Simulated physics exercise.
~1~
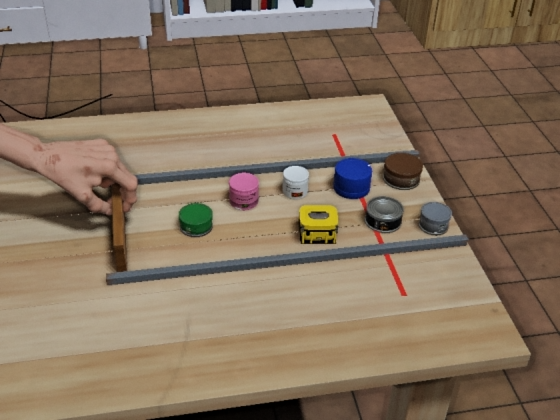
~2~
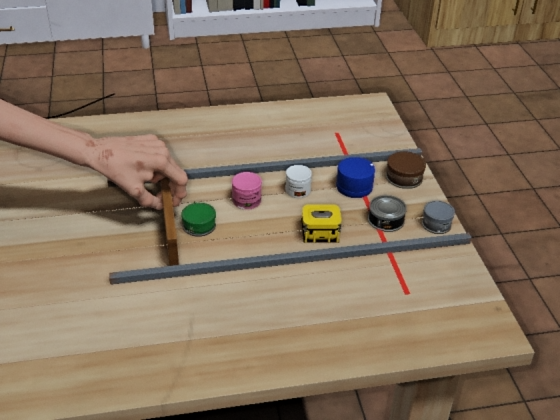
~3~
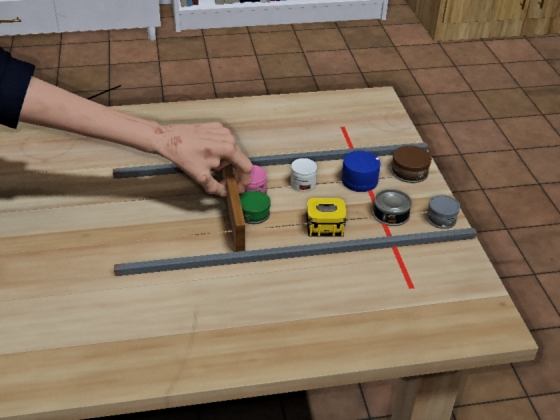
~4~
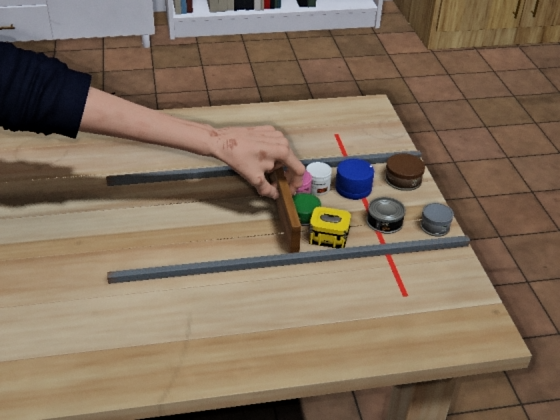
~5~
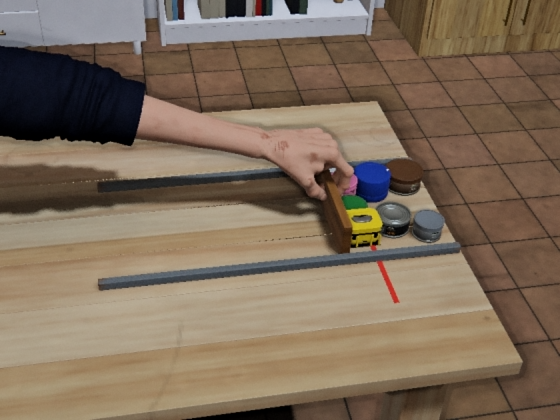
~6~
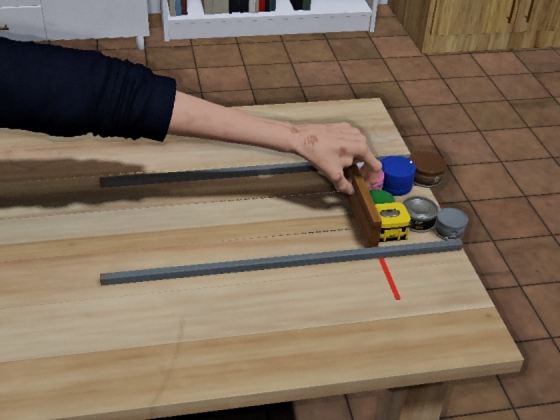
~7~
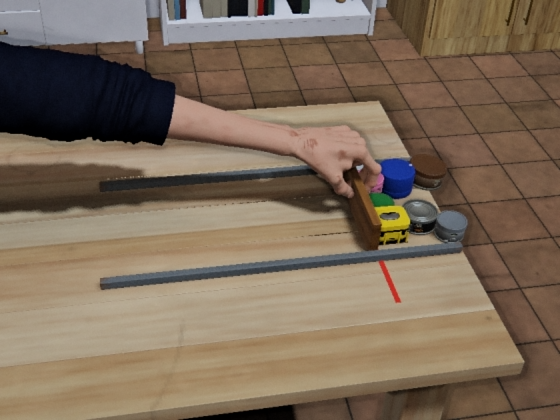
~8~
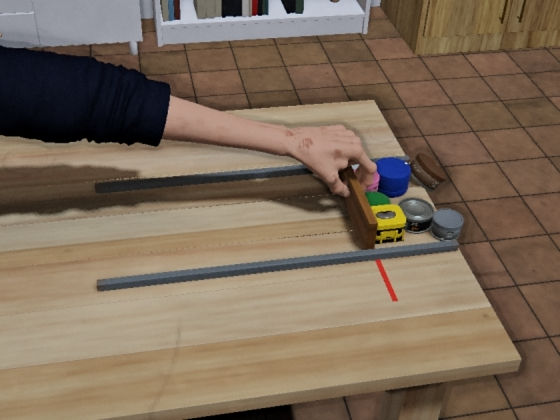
A wooden board, pushed by someone's hand, slid right between two grey rails, gathering small tubs and a yellow case and shoving them toward the table's edge. It stopped near the red tape, with the brown tub tipping at the edge.
